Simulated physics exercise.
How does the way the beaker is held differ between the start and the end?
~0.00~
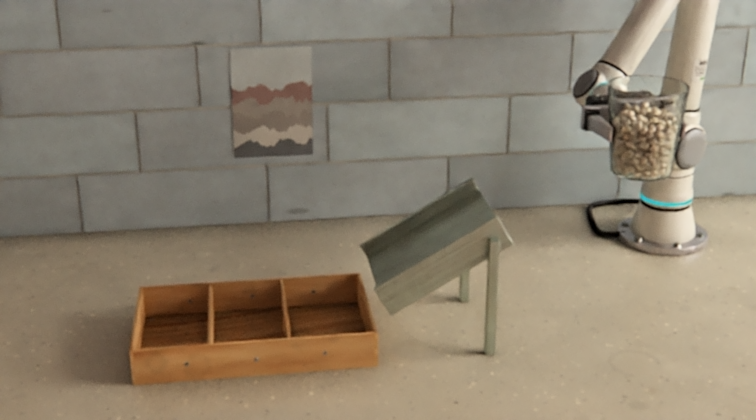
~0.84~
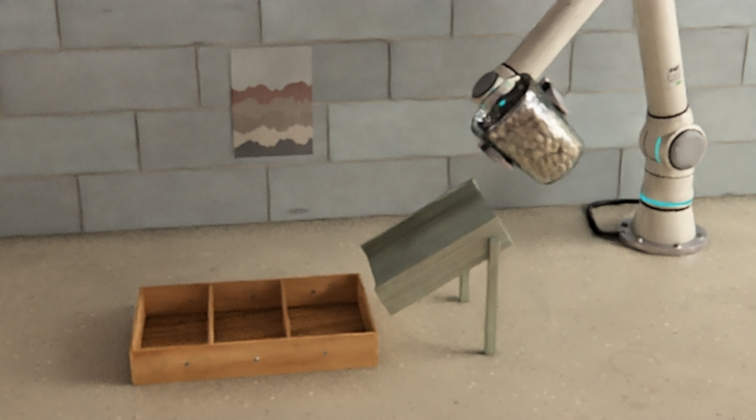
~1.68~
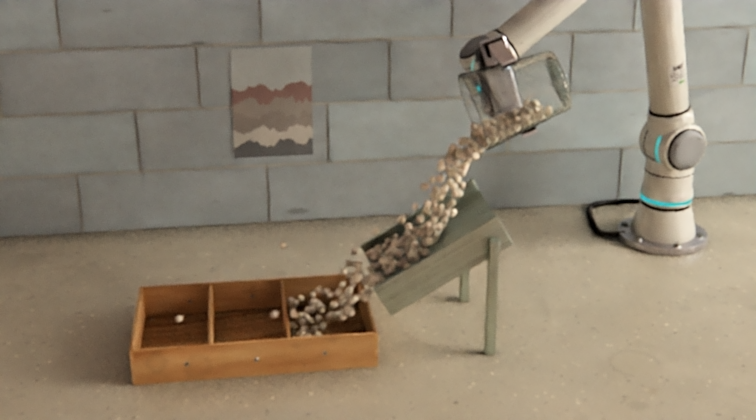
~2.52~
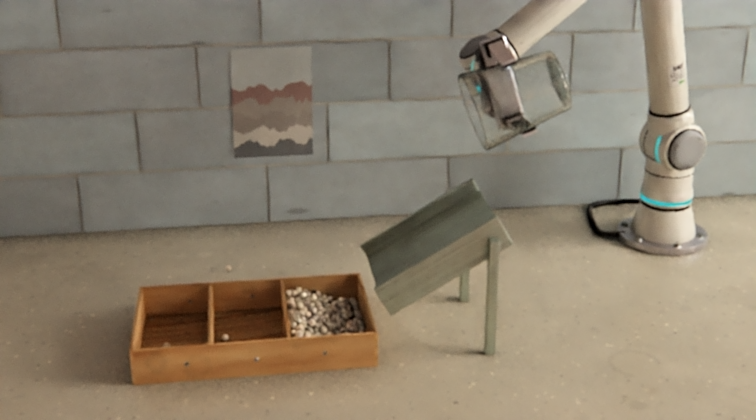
At the start the robot arm holds the beaker upright, and at the end it holds the beaker tipped over on its side.
The clip shows a robot arm moving a clear beaker of pale beads left and tipping it over a sloping chute, so the beads slide into a wooden box with three sections, nearly all settling in the right section as the beaker empties.
